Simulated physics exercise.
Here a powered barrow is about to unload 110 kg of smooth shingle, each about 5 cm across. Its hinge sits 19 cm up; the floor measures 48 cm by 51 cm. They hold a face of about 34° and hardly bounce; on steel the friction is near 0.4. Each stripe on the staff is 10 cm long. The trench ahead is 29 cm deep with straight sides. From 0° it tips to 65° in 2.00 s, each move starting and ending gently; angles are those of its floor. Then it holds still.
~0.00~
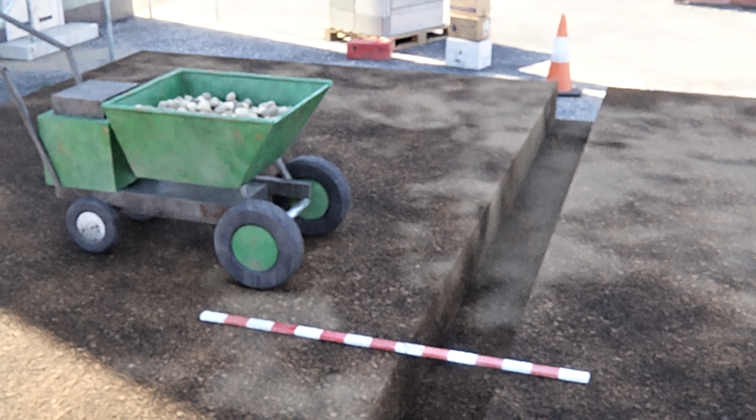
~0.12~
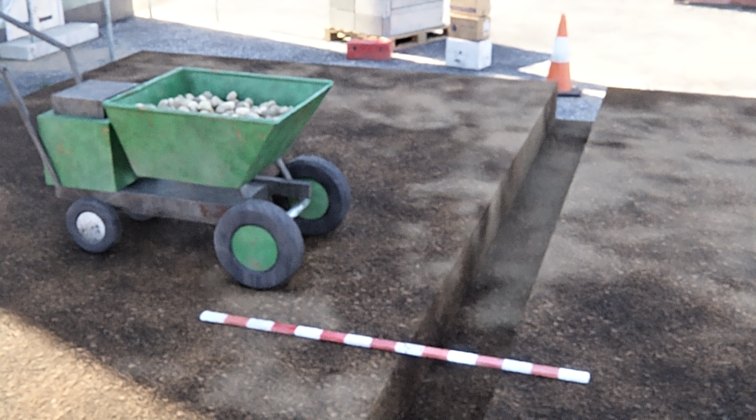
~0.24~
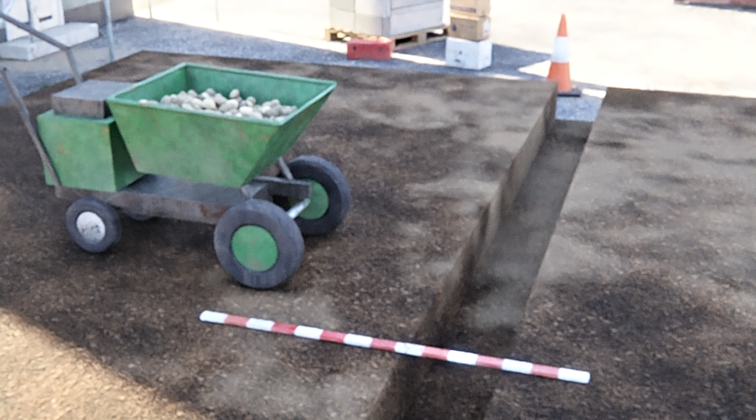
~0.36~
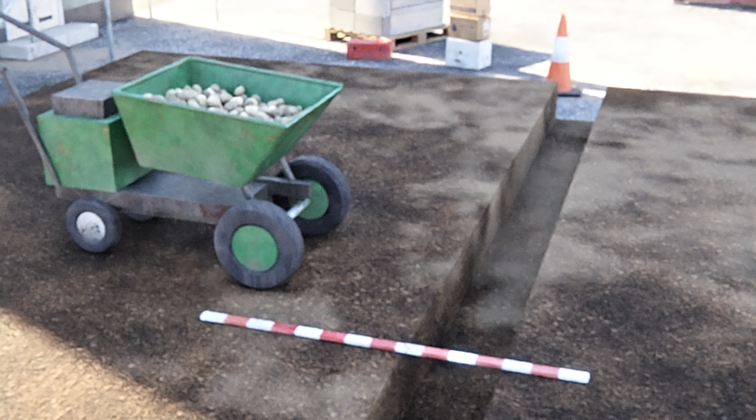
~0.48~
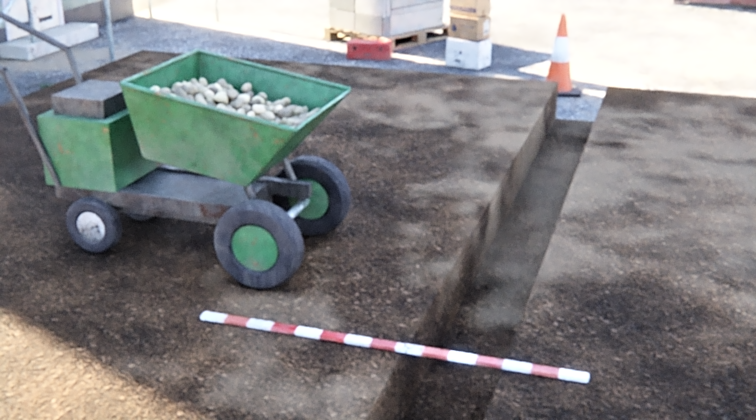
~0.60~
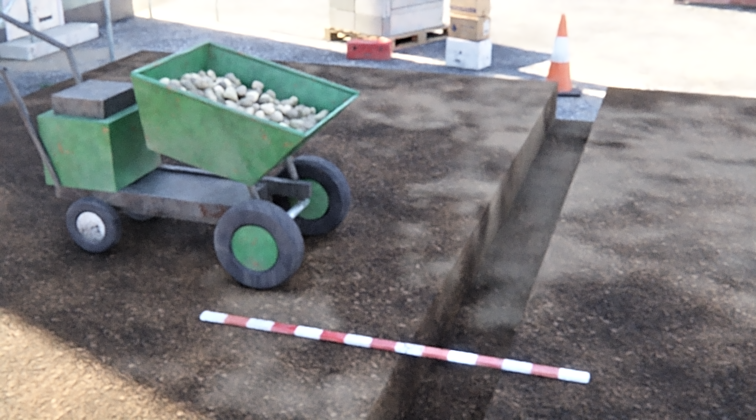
At the start, a green powered barrow filled with smooth pale stones stands on dark ground, its tray level, beside a straight trench and a red-and-white striped staff. The tray then slowly tilts toward the right, its rear end rising higher while the wheels stay still and the stones shift slightly inside.
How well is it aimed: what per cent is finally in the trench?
About 66 per cent.
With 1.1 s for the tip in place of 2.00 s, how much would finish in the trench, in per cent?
Then about 65 per cent.
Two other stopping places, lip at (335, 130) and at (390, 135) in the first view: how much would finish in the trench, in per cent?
First some 80, then 35 per cent.
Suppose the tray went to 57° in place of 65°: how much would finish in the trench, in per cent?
It would be near 30 per cent.
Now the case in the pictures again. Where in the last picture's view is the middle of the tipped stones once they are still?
Near (470, 328).
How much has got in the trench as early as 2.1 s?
Some 20 per cent.
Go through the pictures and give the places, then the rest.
The tray is at 0°, its lip at (273, 123); the top of the load is at (215, 105), in the first frame.
The tray is at 1°, its lip at (274, 123); the top of the load is at (209, 104); the stones move at 0.1 m/s on average, in the second frame.
Lip at (279, 125), floor tilted 3°, highest stones at (206, 101); the stones move at 0.2 m/s on average, in the third frame.
The tray is at 6°, its lip at (285, 127); the top of the load is at (202, 96); the stones move at 0.3 m/s on average, in the fourth frame.
Lip at (294, 131), floor tilted 9°, highest stones at (206, 91); the stones move at 0.3 m/s on average, in the fifth frame.
Lip at (304, 136), floor tilted 14°, highest stones at (205, 83); the stones move at 0.4 m/s on average, in the sixth frame.
After 1.5 s the floor is at 55°; 100 % in the tray; the foremost stones are at (384, 187).
After 2.1 s the floor is at 65°; 62 % in the tray, 15 % short of the trench, 22 % in the trench; the foremost stones are at (519, 346).
After 2.5 s the floor is at 65°; 42 % in the tray, 15 % short of the trench, 43 % in the trench; the foremost stones are at (520, 350).
After 4.4 s the floor is at 65°; 12 % in the tray, 22 % short of the trench, 66 % in the trench; the foremost stones are at (521, 341).
